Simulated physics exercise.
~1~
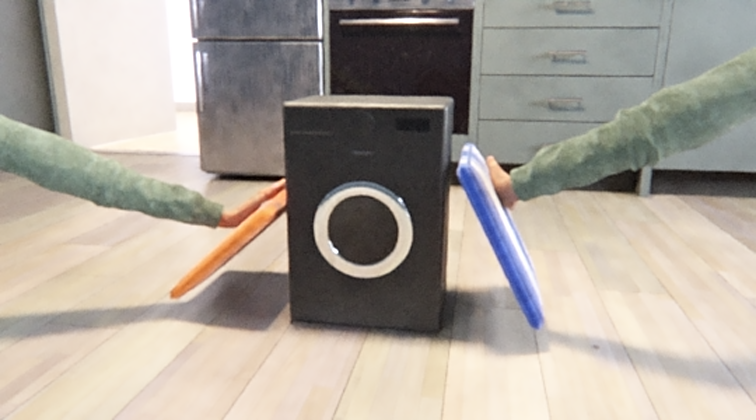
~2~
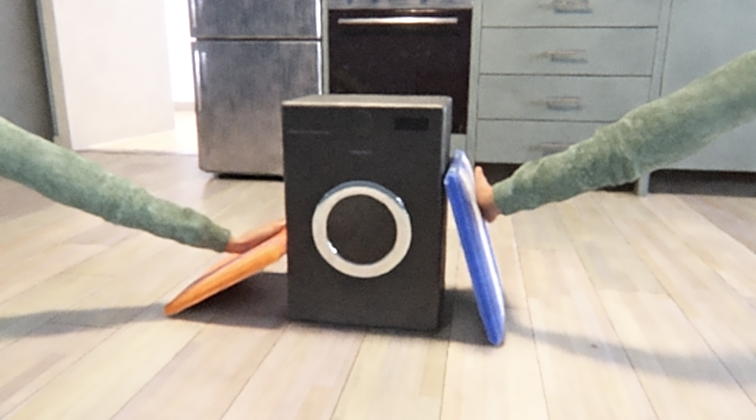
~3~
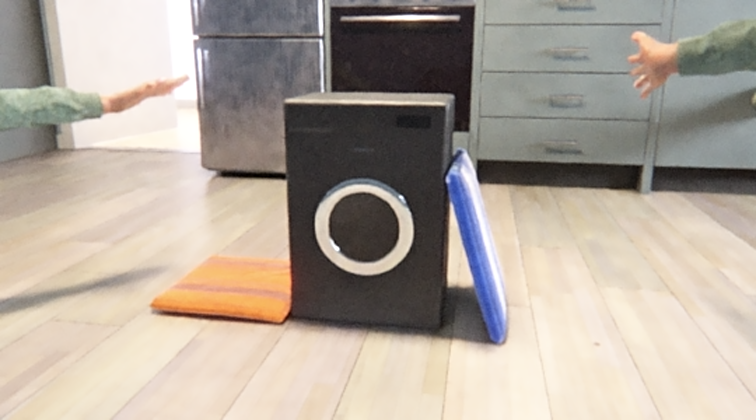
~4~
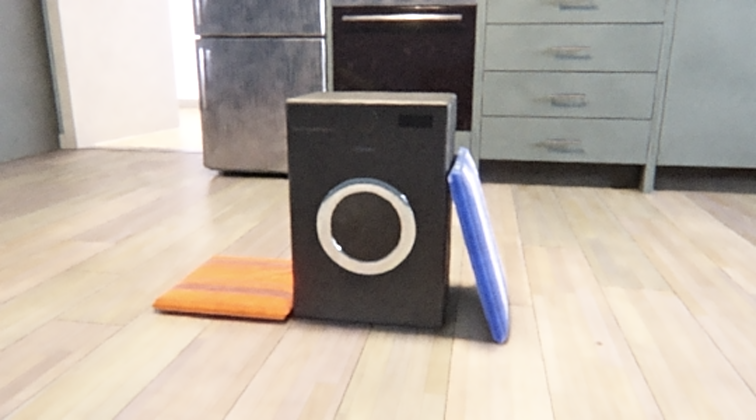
Two arms in green sleeves reach in from either side of a small black machine with a round silver-rimmed door, standing on a pale plank floor in a kitchen, seen from the front by a slightly swaying camera. The left hand holds an orange seat pad against the machine's left side, while the right hand holds a blue one against its right side. Both pads are lowered toward the floor, and the hands let go and draw away. The orange pad slips down and lies flat beside the machine. The blue pad stays leaning upright, and the machine remains in place.
